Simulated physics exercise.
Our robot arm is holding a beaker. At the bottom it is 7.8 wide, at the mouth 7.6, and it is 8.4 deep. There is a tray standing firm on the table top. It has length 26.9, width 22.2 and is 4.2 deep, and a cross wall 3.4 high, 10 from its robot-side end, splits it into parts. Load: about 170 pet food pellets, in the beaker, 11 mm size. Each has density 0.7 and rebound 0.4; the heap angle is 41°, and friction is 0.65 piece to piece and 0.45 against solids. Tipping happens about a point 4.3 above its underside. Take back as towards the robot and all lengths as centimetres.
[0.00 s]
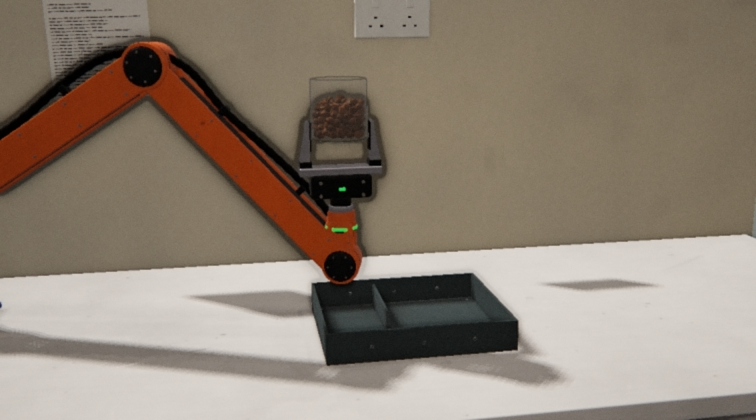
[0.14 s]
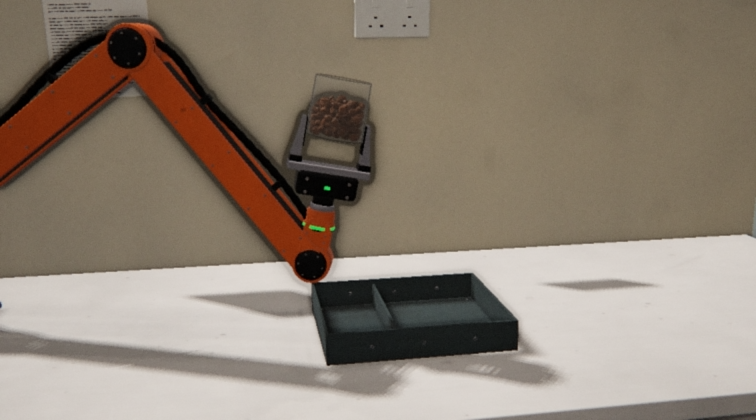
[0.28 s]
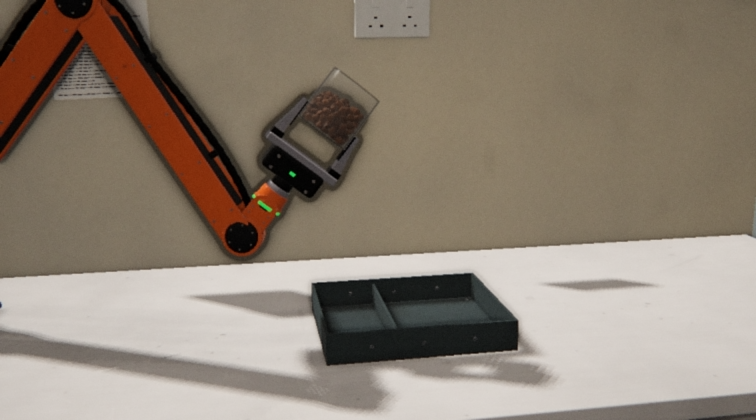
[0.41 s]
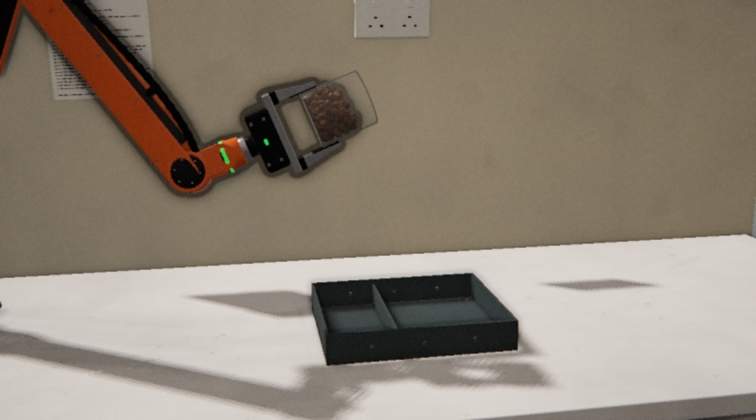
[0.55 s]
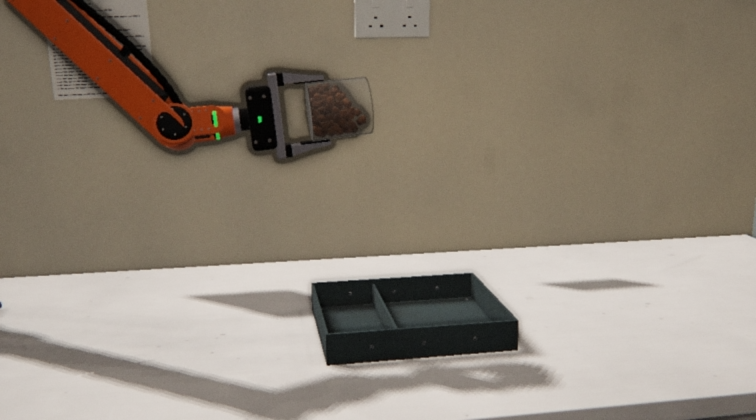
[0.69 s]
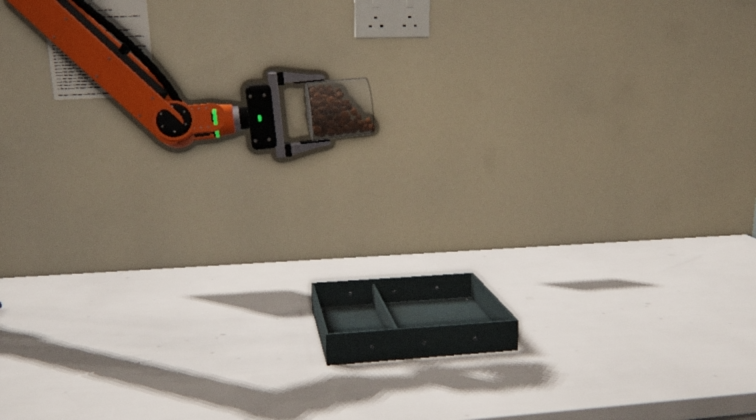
At a white tabletop against a beige wall, an orange robot arm tilting a clear beaker of brown pellets rightward until nearly horizontal.
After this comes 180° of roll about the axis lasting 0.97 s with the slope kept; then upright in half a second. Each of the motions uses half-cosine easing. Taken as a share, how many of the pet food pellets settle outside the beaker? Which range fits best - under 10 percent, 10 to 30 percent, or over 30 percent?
The best fit is 10 to 30 percent.
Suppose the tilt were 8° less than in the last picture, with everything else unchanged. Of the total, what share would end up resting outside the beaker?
About 5 %.
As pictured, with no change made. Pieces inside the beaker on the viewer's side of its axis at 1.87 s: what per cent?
My guess would be around 35 per cent.
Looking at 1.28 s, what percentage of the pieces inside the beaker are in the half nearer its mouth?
35 %.
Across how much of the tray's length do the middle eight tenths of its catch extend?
It spans something like 8 centimetres, give or take.
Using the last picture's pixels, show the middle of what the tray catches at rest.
Near (420, 324).
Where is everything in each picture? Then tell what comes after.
The beaker middle at (339, 109), upright; upper third of the load around (338, 107), from x 315 to 365, top at y 100; 173 in the beaker, in the first frame.
The beaker middle at (339, 109), tipped 11°; upper third of the load around (336, 107), from x 310 to 360, top at y 100, in the second frame.
The beaker middle at (338, 109), tipped 39°; upper third of the load around (330, 105), from x 305 to 360, top at y 95, in the third frame.
The beaker middle at (338, 109), tipped 68°; upper third of the load around (327, 100), from x 305 to 355, top at y 90, in the fourth frame.
The beaker middle at (338, 109), tipped 85°; upper third of the load around (326, 97), from x 310 to 365, top at y 85, in the fifth frame.
The beaker middle at (338, 109), tipped 86°; upper third of the load around (325, 100), from x 310 to 370, top at y 90; 173 in the beaker, in the sixth frame.
After 1.28 s, tipped 86°, highest piece 37 above the table; 167 in the beaker, 4 in the far-side part, 2 in flight or on a rim.
After 1.87 s, tipped 55°, highest piece 36 above the table; 149 in the beaker, 23 in the far-side part, 1 in flight or on a rim.
After 2.36 s, upright, highest piece 38 above the table; 149 in the beaker, 24 in the far-side part.
After 3.06 s, upright, highest piece 38 above the table; 149 in the beaker, 24 in the far-side part.
In the end, 149 in the beaker, 24 in the far-side part. That is 14 % outside the beaker.
